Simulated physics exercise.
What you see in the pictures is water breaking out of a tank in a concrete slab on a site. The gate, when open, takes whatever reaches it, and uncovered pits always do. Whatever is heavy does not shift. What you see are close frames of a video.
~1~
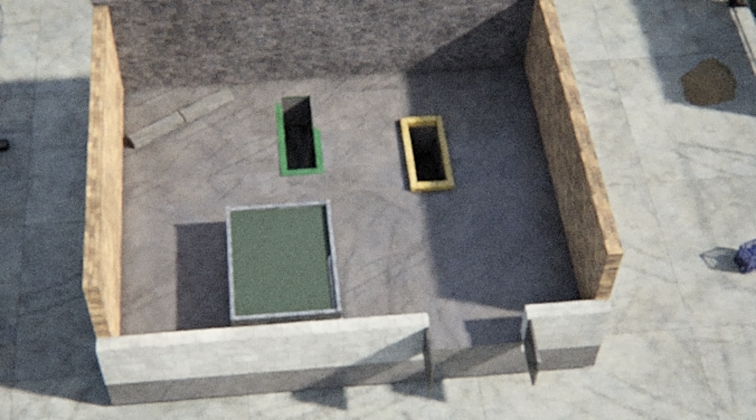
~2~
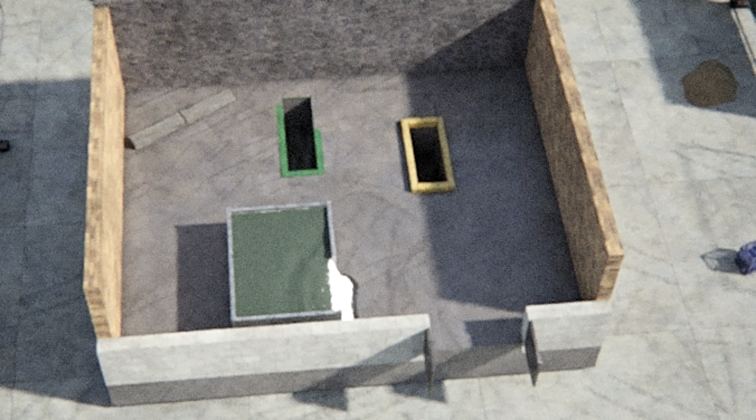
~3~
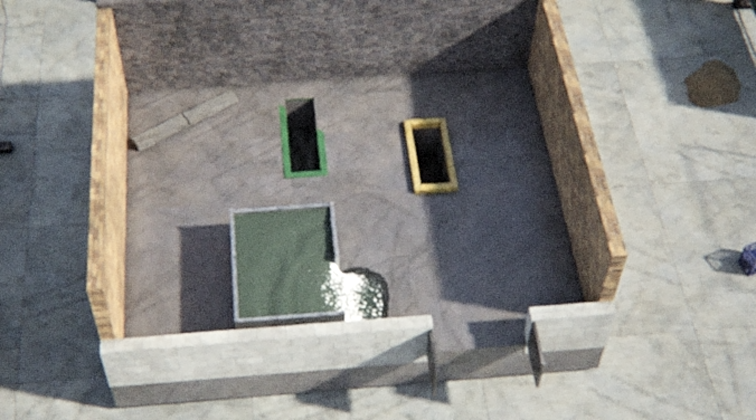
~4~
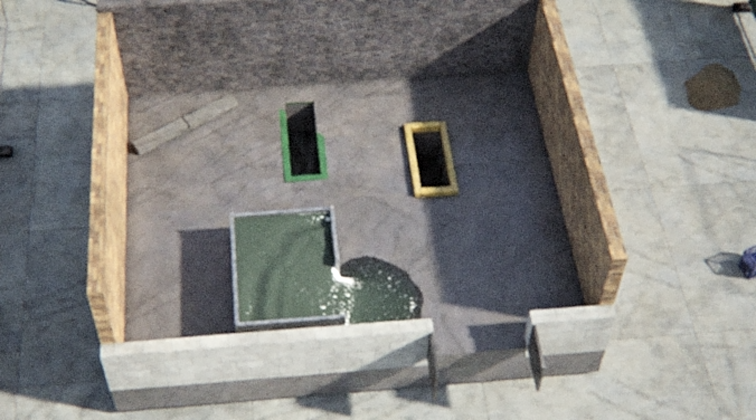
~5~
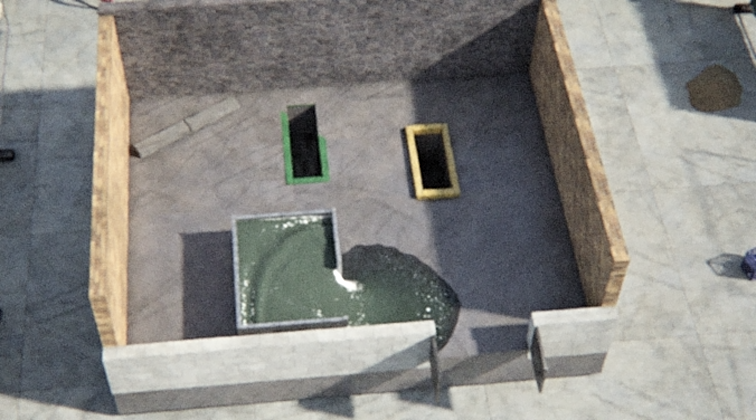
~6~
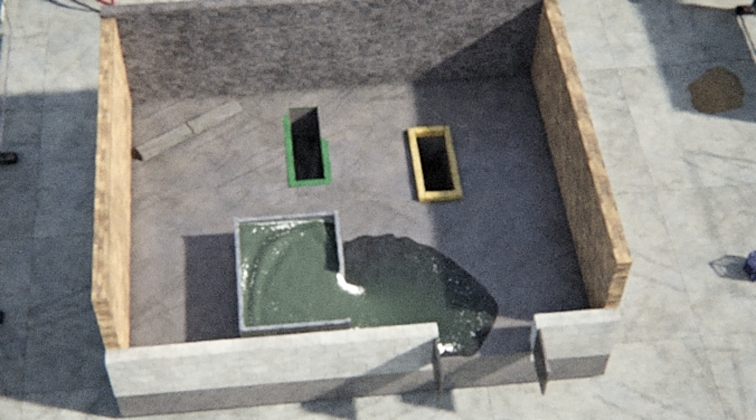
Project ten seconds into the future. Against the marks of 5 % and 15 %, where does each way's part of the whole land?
The gate is going to fail to stay at fifteen per cent or less, the green pit is going to fail to land outside five to fifteen per cent, the yellow pit is going to fail to get to five per cent.
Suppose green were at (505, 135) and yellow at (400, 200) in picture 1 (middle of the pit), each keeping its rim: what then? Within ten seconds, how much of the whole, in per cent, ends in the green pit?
Share for the green pit: 25 percent.
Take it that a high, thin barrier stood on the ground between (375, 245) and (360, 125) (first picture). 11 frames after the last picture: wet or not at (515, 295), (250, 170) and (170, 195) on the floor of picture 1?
As listed: Covered, no water, not flooded.
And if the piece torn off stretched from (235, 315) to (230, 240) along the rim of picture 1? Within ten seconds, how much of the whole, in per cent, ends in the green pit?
Roughly, in per cent: Green 30.
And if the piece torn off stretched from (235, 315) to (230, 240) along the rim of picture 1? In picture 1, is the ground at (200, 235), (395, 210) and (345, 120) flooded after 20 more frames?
Taking them in order, I'd say swamped, not reached and not reached.
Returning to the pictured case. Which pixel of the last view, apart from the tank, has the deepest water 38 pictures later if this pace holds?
Around (471, 93).
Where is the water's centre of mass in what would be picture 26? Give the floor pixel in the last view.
Somewhere near (411, 276).
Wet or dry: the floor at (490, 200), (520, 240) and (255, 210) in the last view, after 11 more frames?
Taking them in the order given: Swamped, then swamped, then spared.
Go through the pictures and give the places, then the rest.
Still water in the water tank at (282, 261), in the first picture.
Water pours out at (335, 299) and has run to (345, 278), in the second picture.
Water pours out at (338, 302) and has run to (381, 283), in the third picture.
Water pours out at (339, 306) and has run to (413, 289), in the fourth picture.
Water pours out at (341, 309) and has run to (452, 298), in the fifth picture.
Water pours out at (343, 311) and has run to (492, 311), in the sixth picture.
A moment on, water covers 25 % of the floor; the gate 1 %, the green pit 0 %, the yellow pit 0 %.
Next, water covers 25 % of the floor; the gate 4 %, the green pit 0 %, the yellow pit 0 %.
Then, water covers 35 % of the floor; the gate 7 %, the green pit 0 %, the yellow pit 0 %.
Later, water covers 50 % of the floor; the gate 13 %, the green pit 0 %, the yellow pit 0 %.
In the end, water covers 70 % of the floor; the gate 20 %, the green pit 9 %, the yellow pit 0 %.
